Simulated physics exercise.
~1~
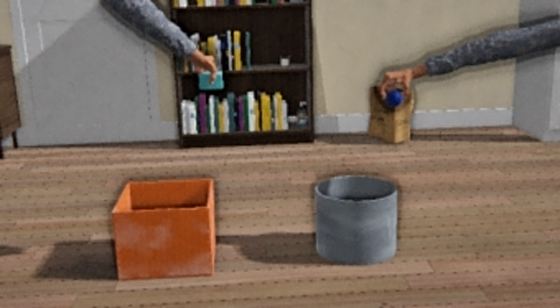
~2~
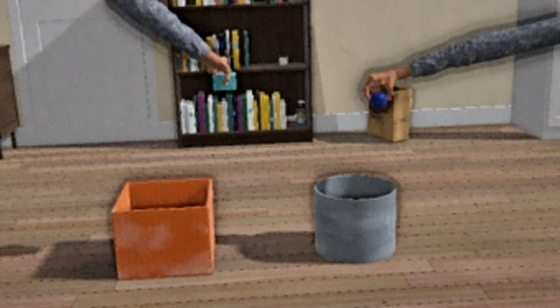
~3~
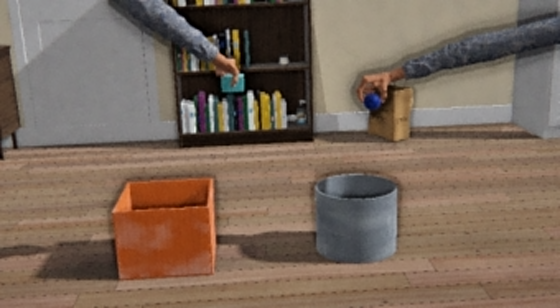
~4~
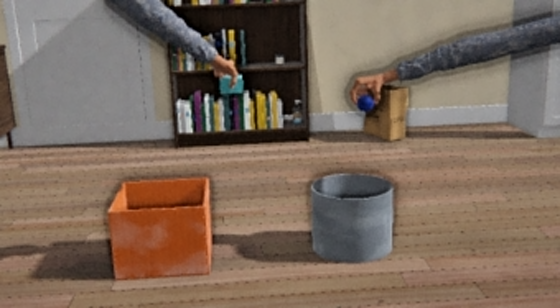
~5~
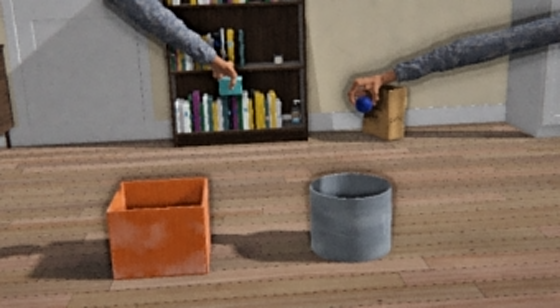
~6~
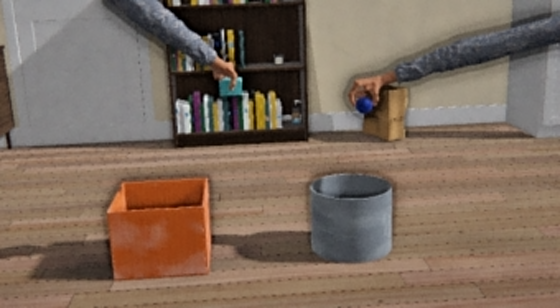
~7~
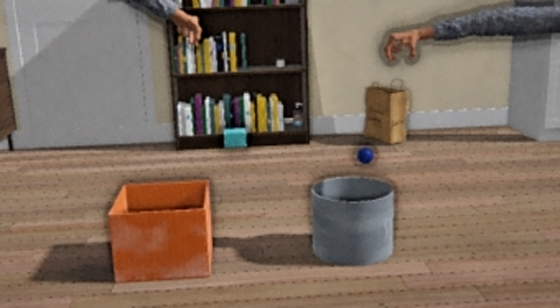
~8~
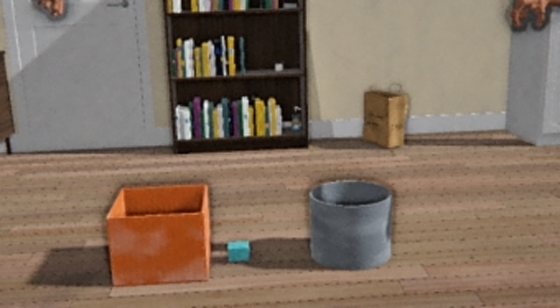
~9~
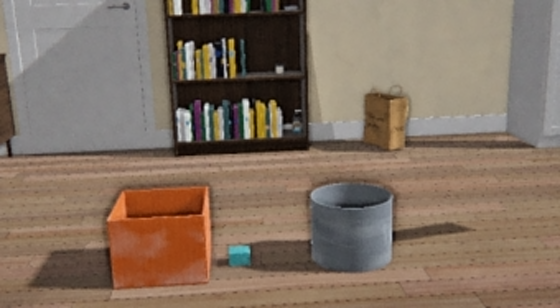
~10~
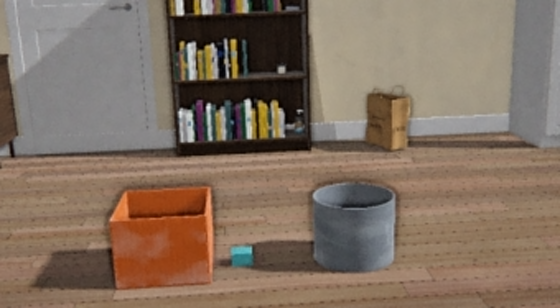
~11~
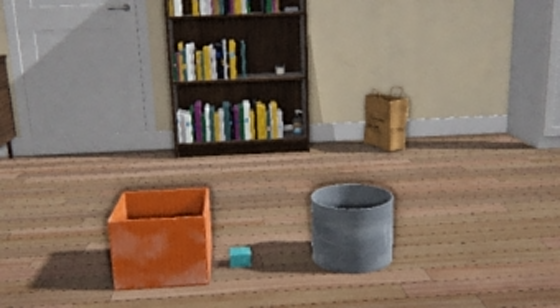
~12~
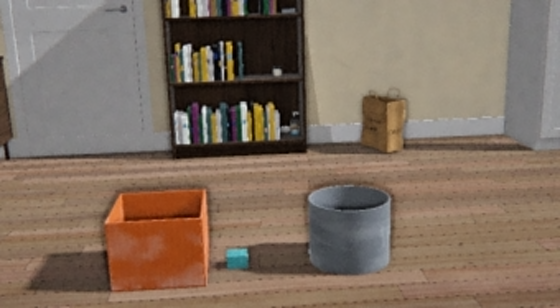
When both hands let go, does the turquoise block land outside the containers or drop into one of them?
The turquoise block lands outside, on the floor between the orange basket and the gray bucket. The blue ball is the one that drops into a container.
